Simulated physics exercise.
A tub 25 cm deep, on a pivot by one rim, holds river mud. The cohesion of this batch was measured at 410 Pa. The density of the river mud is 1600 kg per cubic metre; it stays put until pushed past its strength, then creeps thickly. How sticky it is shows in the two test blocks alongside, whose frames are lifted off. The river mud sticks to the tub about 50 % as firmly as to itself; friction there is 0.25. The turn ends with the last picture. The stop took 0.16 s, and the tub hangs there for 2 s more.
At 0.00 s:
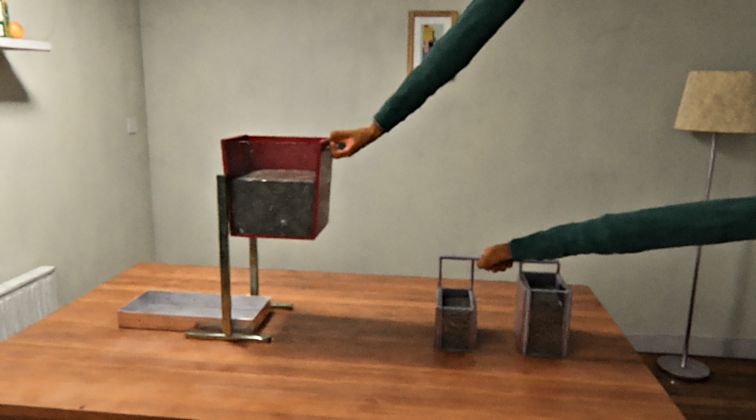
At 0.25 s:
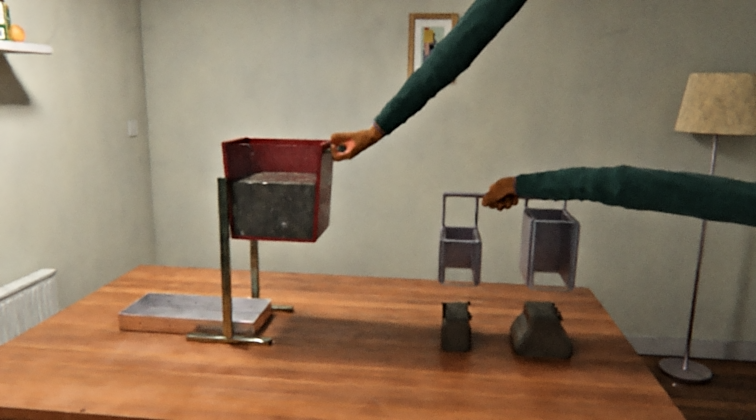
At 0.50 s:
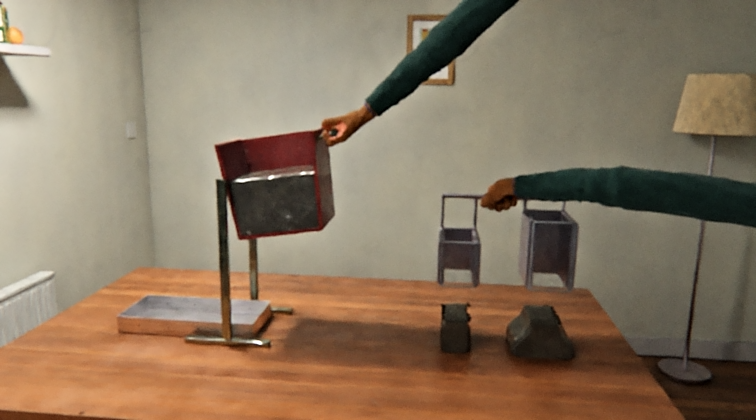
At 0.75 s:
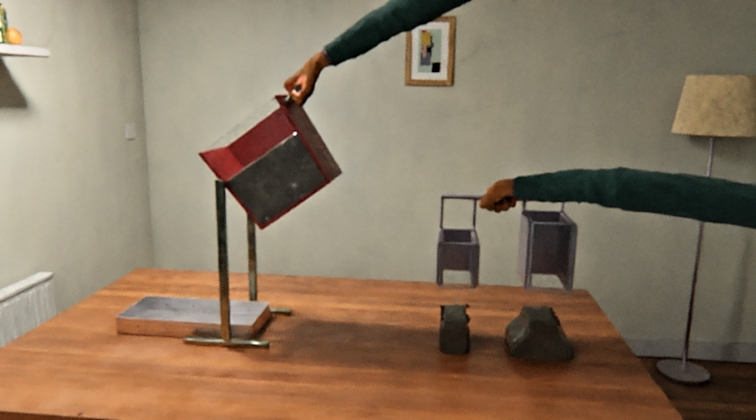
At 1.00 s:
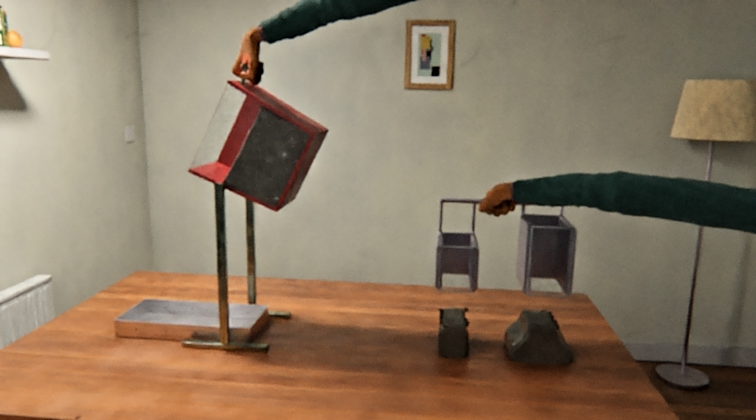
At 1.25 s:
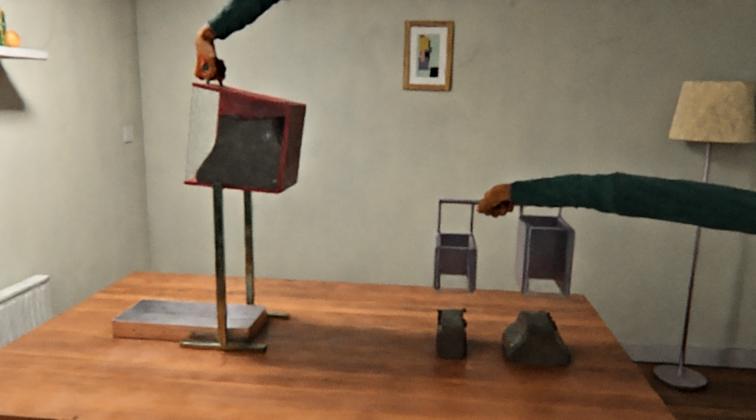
At first, one hand grips a red-rimmed tub of dark mud on a stand while another lifts two open holders off two mud blocks, and the larger block slumps wider. Then the first hand swings the tub up and leftward onto its side, and the mud inside shifts and sags unevenly.
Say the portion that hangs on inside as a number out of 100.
The portion that hangs on inside is near 69 %.
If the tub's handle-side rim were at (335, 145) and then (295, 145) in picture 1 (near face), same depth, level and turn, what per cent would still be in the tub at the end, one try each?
In turn about 60 %, 100 %.
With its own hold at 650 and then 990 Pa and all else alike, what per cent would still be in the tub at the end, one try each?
In turn about 100 %, 100 %.
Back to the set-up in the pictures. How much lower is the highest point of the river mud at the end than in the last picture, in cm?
Roughly 7 cm.
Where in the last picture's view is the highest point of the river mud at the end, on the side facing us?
Around (236, 144).
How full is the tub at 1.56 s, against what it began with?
About 80 %.
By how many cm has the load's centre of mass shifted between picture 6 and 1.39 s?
About 4 cm.
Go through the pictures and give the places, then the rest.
Handle-side rim at (317, 143), tilt 0 degrees; top of the river mud at (310, 181); blocks stand 9.9 cm, 15 cm (left to right), in the first picture.
Handle-side rim at (318, 146), tilt 0 degrees; top of the river mud at (311, 183); blocks stand 9.5 cm, 11 cm (left to right), in the second picture.
Handle-side rim at (310, 133), tilt 9 degrees; top of the river mud at (308, 173); blocks stand 9.4 cm, 11 cm (left to right), in the third picture.
Handle-side rim at (275, 98), tilt 36 degrees; top of the river mud at (292, 135); blocks stand 9.4 cm, 11 cm (left to right), in the fourth picture.
Handle-side rim at (228, 84), tilt 64 degrees; top of the river mud at (264, 109); blocks stand 9.4 cm, 11 cm (left to right), in the fifth picture.
Handle-side rim at (193, 87), tilt 82 degrees; top of the river mud at (269, 118); blocks stand 9.4 cm, 11 cm (left to right), in the sixth picture.
After 1.39 s, the tub is at 82 degrees and holds 94 %.
After 1.56 s, the tub is at 82 degrees and holds 79 %.
After 1.73 s, the tub is at 82 degrees and holds 70 %.
After 1.90 s, the tub is at 82 degrees and holds 69 %.
After 3.25 s, at the end, the tub is at 82 degrees and holds 69 %.
